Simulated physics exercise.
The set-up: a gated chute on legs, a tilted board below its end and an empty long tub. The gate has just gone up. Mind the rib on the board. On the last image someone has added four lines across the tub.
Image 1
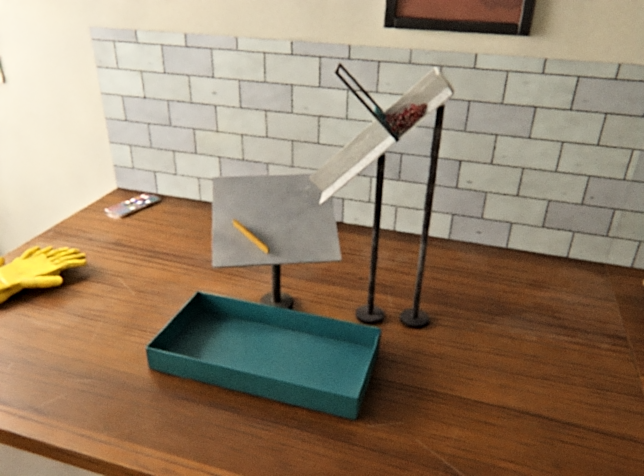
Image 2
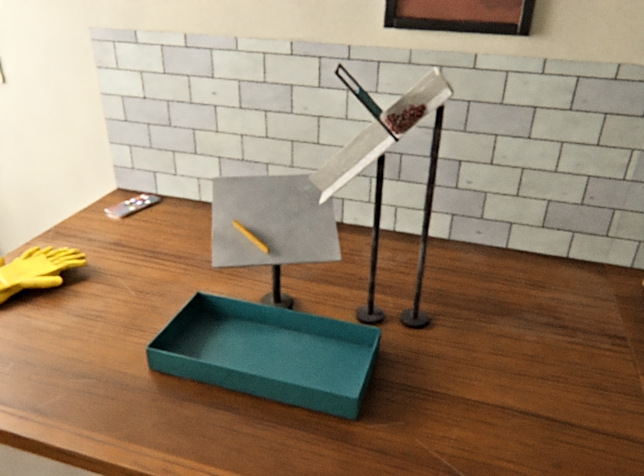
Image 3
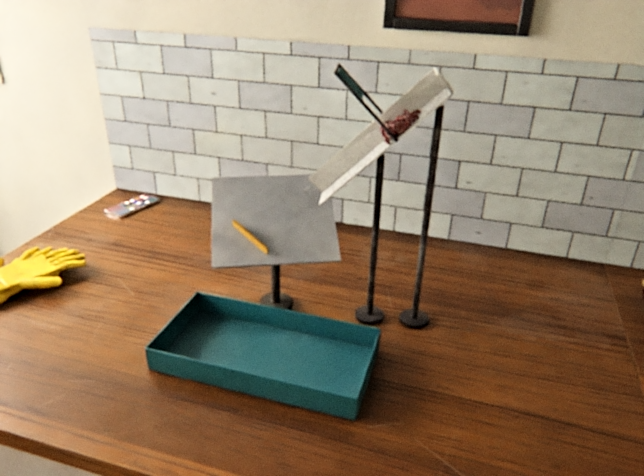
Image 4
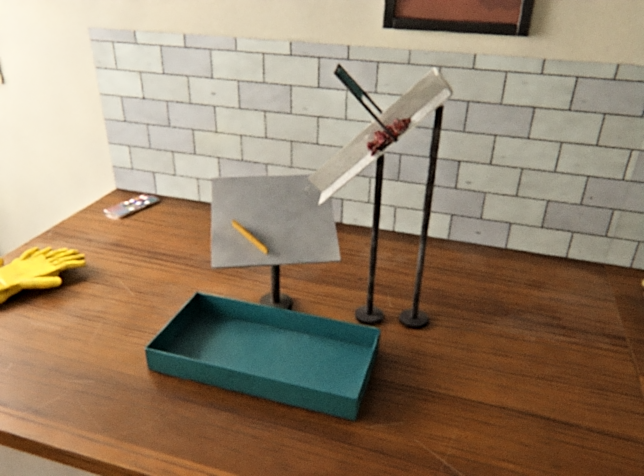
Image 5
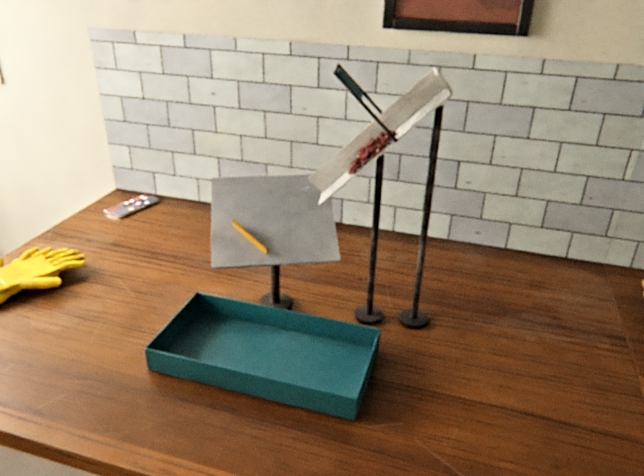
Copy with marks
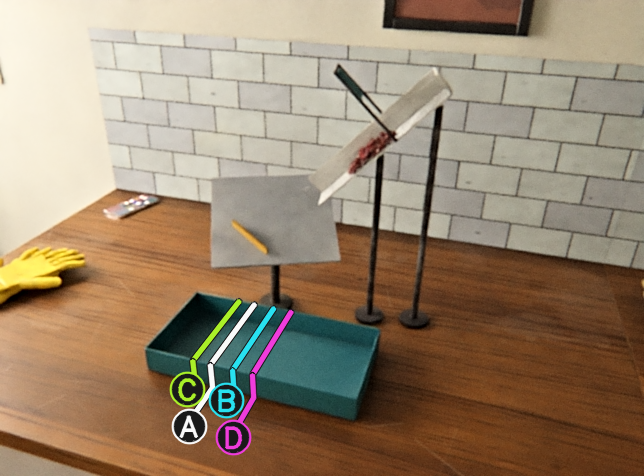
The clip shows a raised, sloping chute above a tilted gray board and an empty teal tub on a wooden table; the gate lifts, and a cluster of small dark red beans slides partway down the chute toward the left.
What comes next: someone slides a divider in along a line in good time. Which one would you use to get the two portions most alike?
It is D.
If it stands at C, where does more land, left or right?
Right.
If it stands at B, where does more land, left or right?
The right side.
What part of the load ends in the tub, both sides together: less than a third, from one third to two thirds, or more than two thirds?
More than two thirds.
On the marked copy, line A crosses the front rim at (210, 364); line B crosses the front rim at (232, 369); line C crosses the front rim at (193, 360); line D crosses the front rim at (252, 374).
With A, of what is caught, a small part on the left of the divider, nearly all on the right.
With B, of what is caught, a small part on the left of the divider, most on the right.
With C, of what is caught, a stray few on the left of the divider, nearly all on the right.
With D, of what is caught, about half on the left of the divider, about half on the right.
